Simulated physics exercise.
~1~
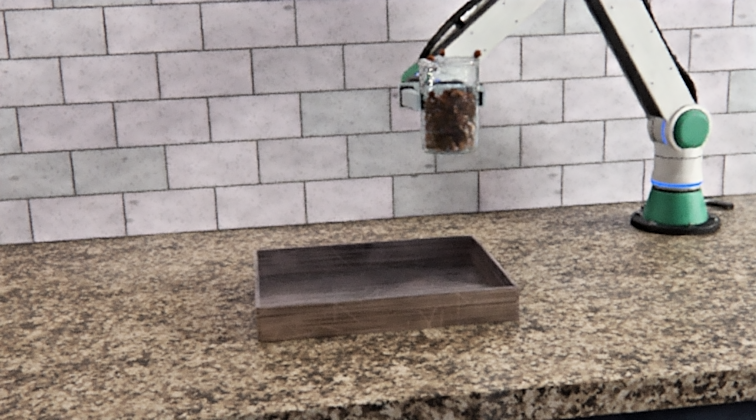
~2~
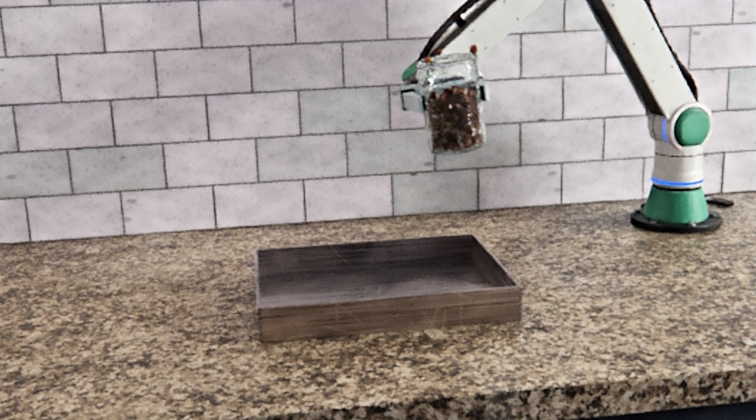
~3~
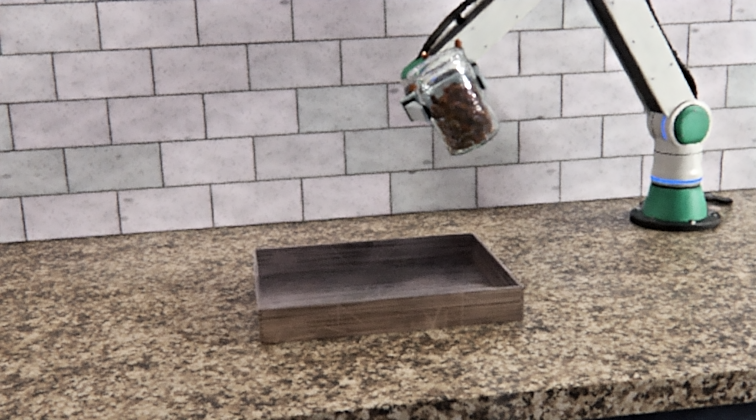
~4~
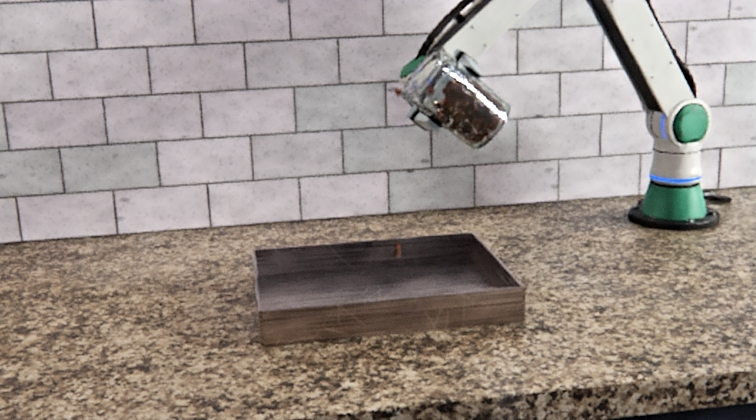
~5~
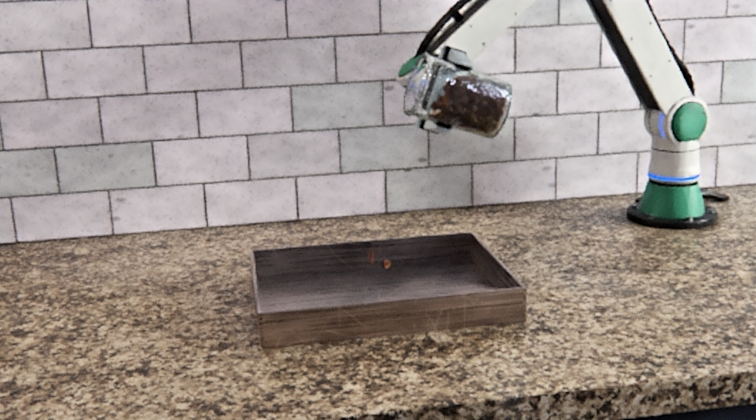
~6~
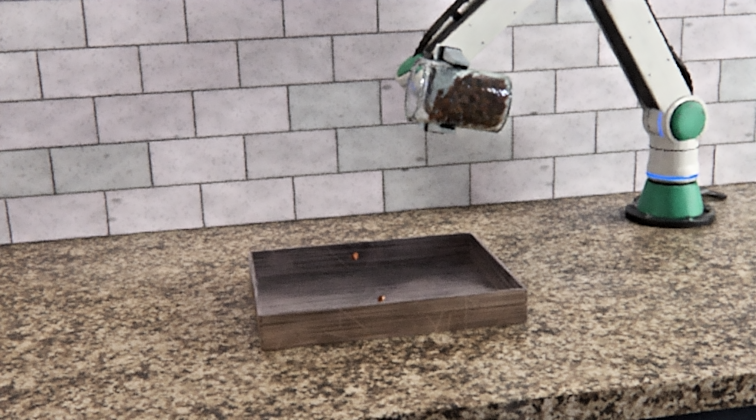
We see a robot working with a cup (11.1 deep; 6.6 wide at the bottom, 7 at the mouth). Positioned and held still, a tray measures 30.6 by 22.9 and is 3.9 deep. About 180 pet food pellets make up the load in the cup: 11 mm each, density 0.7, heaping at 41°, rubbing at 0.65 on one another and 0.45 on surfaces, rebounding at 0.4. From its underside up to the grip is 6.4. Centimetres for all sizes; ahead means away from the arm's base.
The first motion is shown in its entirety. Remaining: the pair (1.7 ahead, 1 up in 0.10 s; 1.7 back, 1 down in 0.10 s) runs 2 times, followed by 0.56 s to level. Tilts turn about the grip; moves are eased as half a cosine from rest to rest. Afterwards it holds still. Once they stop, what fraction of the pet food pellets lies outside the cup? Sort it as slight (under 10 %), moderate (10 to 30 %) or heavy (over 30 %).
It counts as slight.
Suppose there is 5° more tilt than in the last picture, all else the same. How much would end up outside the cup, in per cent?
About 10 percent.
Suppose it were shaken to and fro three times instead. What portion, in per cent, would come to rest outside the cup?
Result: Approximately 10 per cent.
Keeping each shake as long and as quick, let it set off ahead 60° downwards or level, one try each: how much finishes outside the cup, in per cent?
About 0 and 0 per cent.
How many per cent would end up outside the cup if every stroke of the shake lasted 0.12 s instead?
I'd expect close to 0 in a hundred.
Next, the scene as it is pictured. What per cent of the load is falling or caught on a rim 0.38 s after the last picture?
Some 1 per cent.
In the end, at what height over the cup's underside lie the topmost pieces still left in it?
Roughly 9.0 centimetres.
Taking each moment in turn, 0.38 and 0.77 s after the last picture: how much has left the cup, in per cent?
I'd put it near 0 percent first and near 5 percent later.
Then, 0.38 s on, tilted 77° forward, highest piece 27 above the table; 171 in the cup, 2 in the tray, 2 in flight or on a rim.
Then, 0.77 s on, tilted 20° forward, highest piece 29 above the table; 169 in the cup, 6 in the tray.
Then, 1.16 s on, level, highest piece 28 above the table; 169 in the cup, 6 in the tray.
Then, 2.21 s on, level, highest piece 28 above the table; 169 in the cup, 6 in the tray.
In the end, 169 in the cup, 6 in the tray. That is 3 % outside the cup.
